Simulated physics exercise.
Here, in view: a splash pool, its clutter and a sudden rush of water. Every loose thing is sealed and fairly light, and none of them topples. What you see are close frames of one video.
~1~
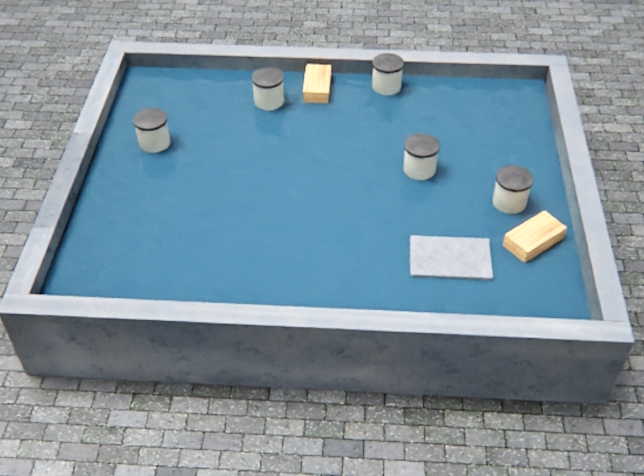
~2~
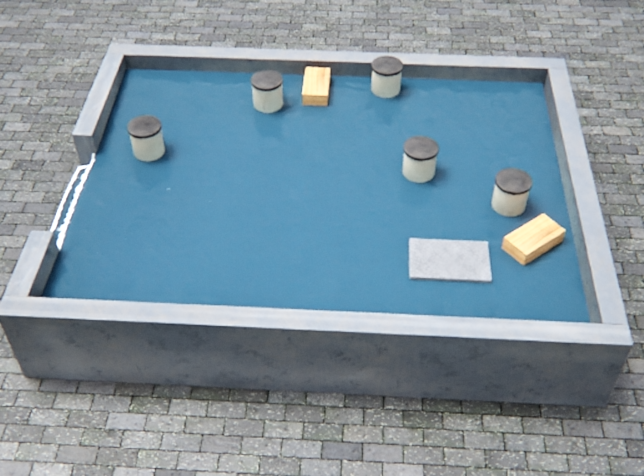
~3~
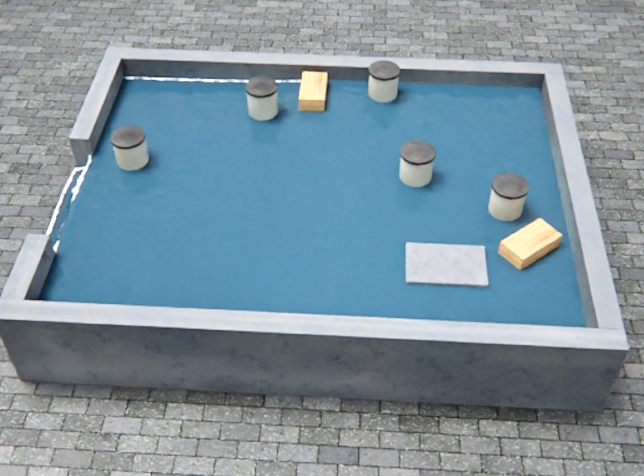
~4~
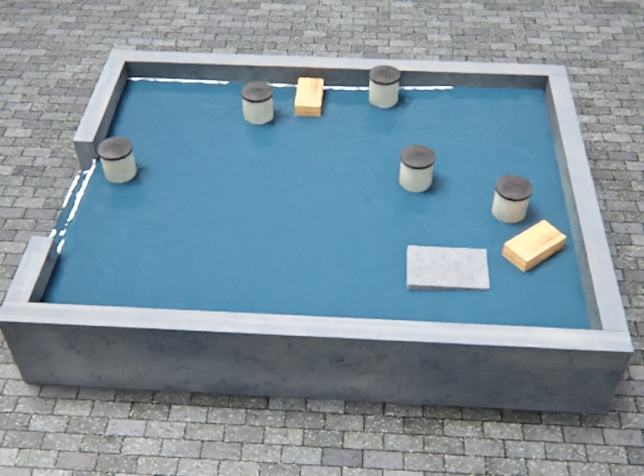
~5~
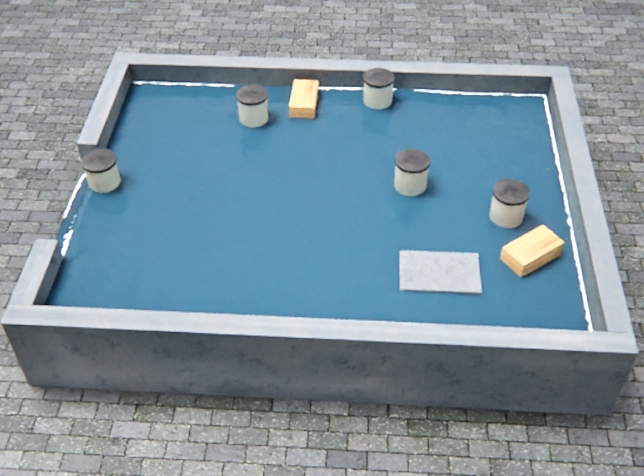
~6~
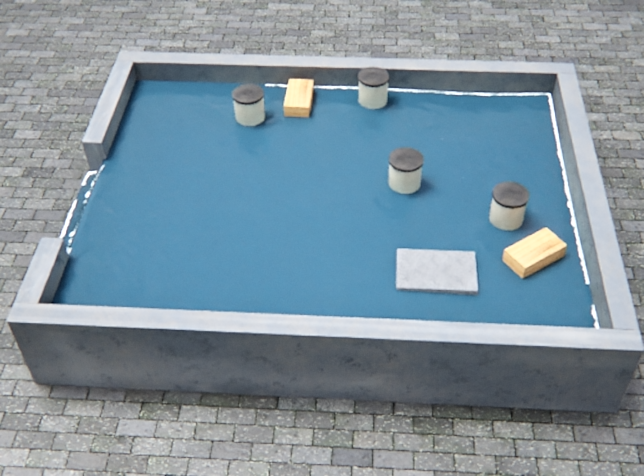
A gap opened in the left wall of a splash pool, and the nearest dark-topped pail drifted over to it and then was gone from view, while the other pails and yellow blocks shifted only slightly.
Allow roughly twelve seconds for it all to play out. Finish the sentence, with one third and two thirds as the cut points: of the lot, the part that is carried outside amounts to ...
... less than one third.
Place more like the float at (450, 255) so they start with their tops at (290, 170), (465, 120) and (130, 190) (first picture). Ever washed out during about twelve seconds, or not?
Well, taking each in turn, that's lost to the flow, never removed and finally lost to the flow.
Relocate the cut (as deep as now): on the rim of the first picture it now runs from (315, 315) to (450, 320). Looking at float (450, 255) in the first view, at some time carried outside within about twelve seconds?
I'd say it exits.
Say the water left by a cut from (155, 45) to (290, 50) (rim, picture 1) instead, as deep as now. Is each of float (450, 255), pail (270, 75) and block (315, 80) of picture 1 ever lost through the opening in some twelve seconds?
Outcome for each, in the order asked: Not flushed / flushed / flushed.
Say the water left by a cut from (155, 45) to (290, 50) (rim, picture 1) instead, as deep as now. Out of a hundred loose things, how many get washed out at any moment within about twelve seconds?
Near 50 percent.
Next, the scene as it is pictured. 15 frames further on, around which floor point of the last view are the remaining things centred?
I'd put it roughly at (355, 219).
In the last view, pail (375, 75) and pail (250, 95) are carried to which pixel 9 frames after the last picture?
I'd say close to (349, 84) and close to (210, 105).
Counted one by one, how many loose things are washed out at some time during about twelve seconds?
The number is 1.
A moment on, 1 of 8 are out; 7 afloat.
Next, 1 of 8 are out; 7 afloat.
Later, 1 of 8 are out; 7 afloat.
In the end, 1 of 8 are out; 7 afloat.
